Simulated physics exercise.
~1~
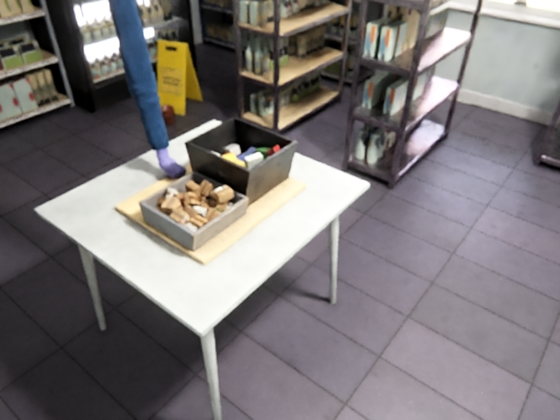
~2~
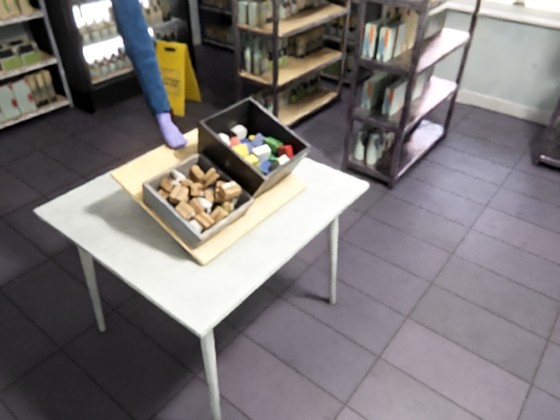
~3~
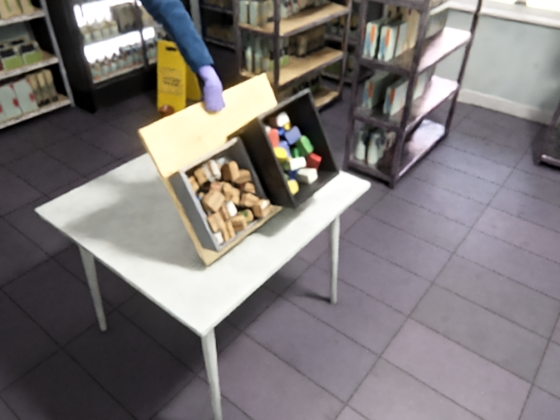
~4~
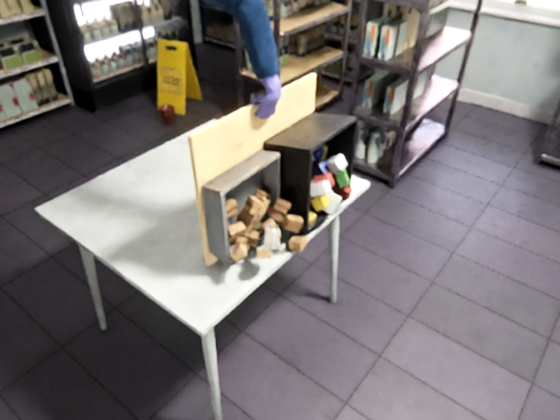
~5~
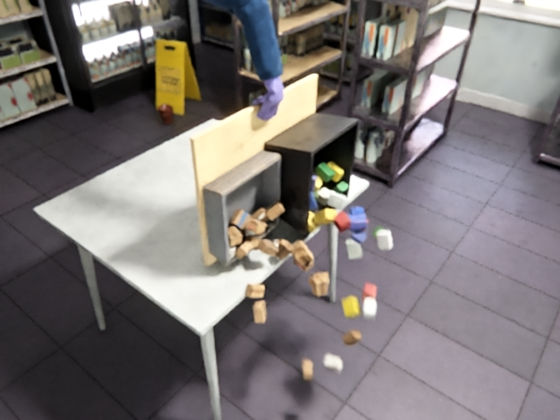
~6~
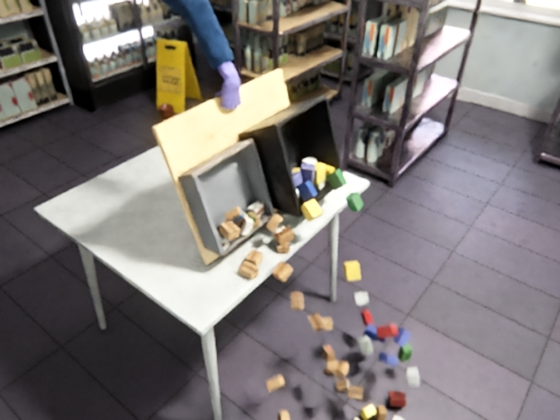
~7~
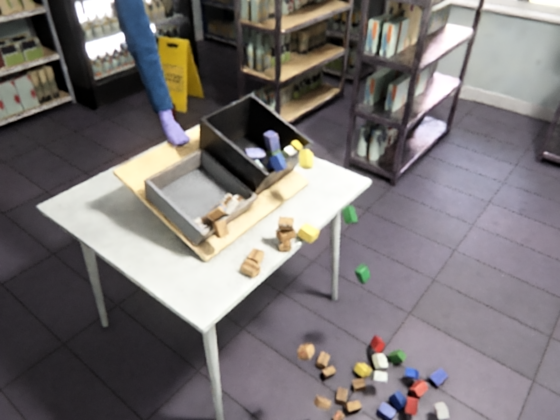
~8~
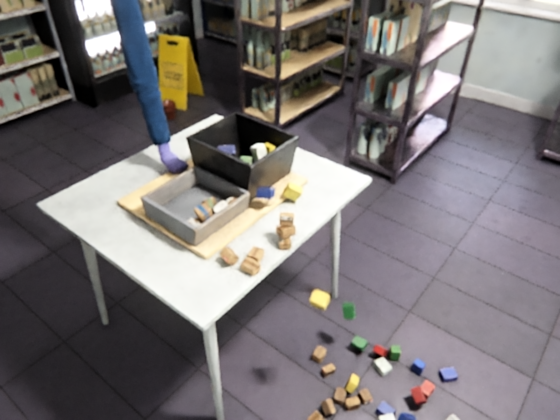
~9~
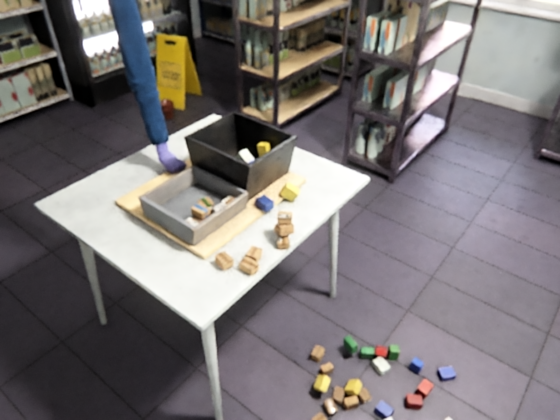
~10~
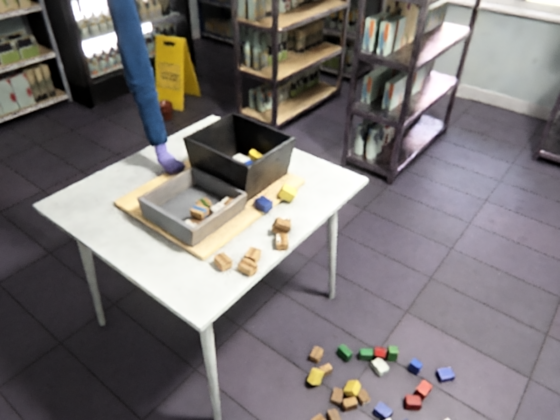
In a room lined with shelves, a gloved hand tipped a board holding a black tub and a grey tub up on its edge, spilling coloured bricks and little parcels onto the table and floor, then lowered it flat with a few still inside.
